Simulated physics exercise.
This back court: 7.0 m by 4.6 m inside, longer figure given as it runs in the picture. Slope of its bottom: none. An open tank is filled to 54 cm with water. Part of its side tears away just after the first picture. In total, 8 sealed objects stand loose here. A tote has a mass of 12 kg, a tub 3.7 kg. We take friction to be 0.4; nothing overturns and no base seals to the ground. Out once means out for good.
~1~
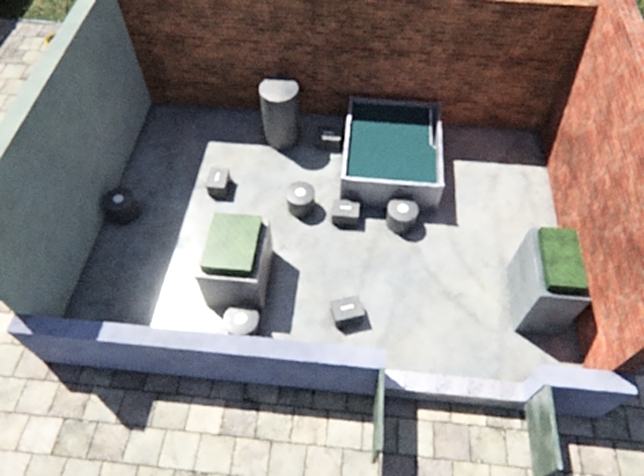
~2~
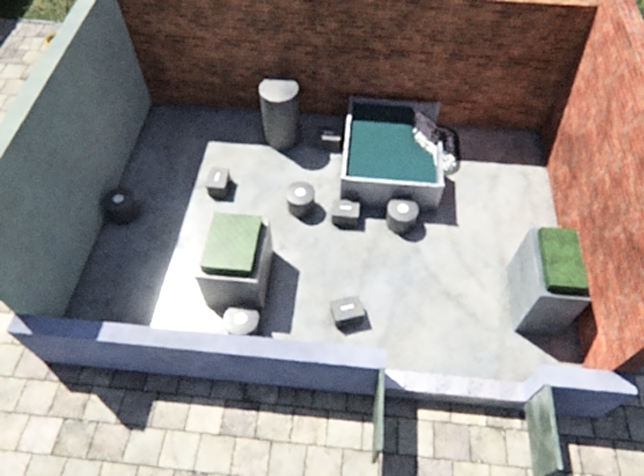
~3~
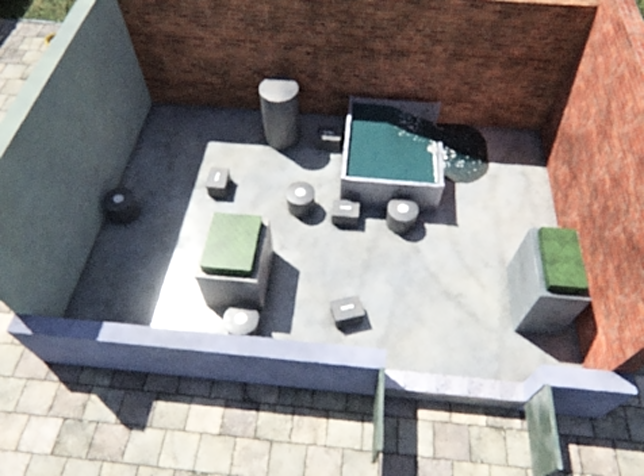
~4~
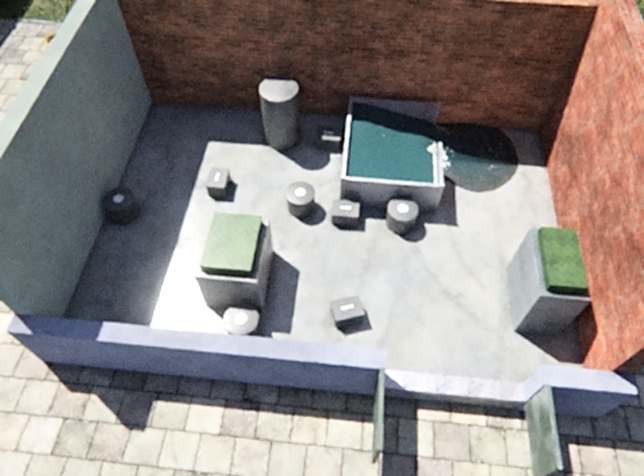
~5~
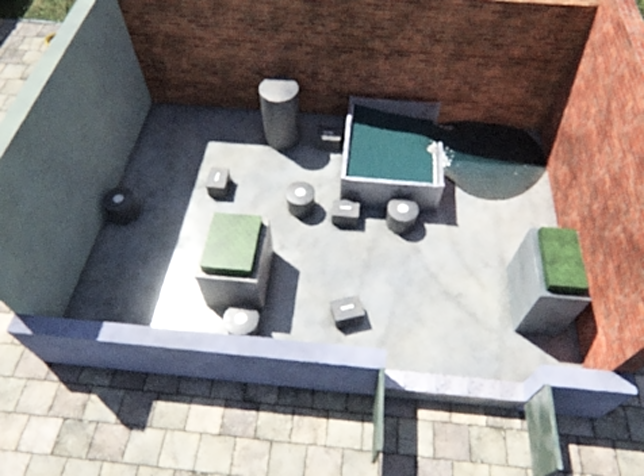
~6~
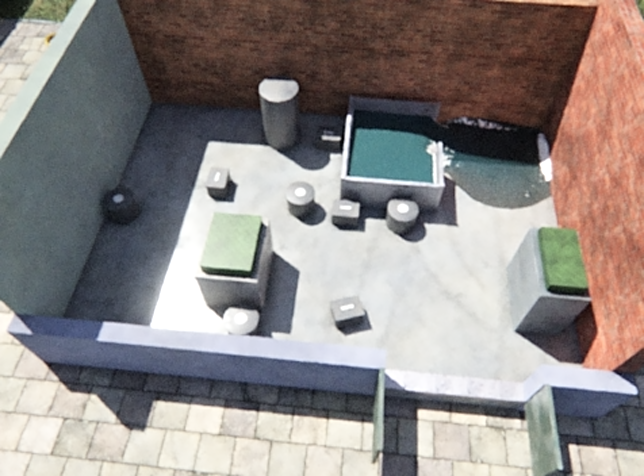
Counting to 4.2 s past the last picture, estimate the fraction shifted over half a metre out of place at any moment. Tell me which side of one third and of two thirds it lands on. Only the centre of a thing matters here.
A person watching would say not many, below a third.
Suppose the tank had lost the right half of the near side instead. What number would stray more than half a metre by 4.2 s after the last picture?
The count would be 3.
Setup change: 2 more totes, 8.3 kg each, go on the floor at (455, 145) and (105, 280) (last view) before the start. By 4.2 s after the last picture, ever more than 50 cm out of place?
First exceeds it, then falls shy.
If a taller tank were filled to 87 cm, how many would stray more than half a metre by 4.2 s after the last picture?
Then the count would be 3.
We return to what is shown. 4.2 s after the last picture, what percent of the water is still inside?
Somewhere near 98 percent, give or take.
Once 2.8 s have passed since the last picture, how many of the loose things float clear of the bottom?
At that instant the tally stands at 0.
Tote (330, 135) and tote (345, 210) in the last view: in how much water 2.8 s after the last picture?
Depths: Near 0 cm, then near 0 cm.
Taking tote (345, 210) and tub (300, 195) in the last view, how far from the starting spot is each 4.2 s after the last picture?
In turn: 0 cm, 0 cm.
Then, 0.4 s after the last picture 0 of 8 are over 50 cm from their spots; 0 afloat.
Then, 1.5 s after the last picture 0 of 8 are over 50 cm from their spots; 0 afloat.
Then, 2.8 s after the last picture 0 of 8 are over 50 cm from their spots; 0 afloat.
Then, 4.2 s after the last picture 0 of 8 are over 50 cm from their spots, and 0 have been at some point; 1 afloat.
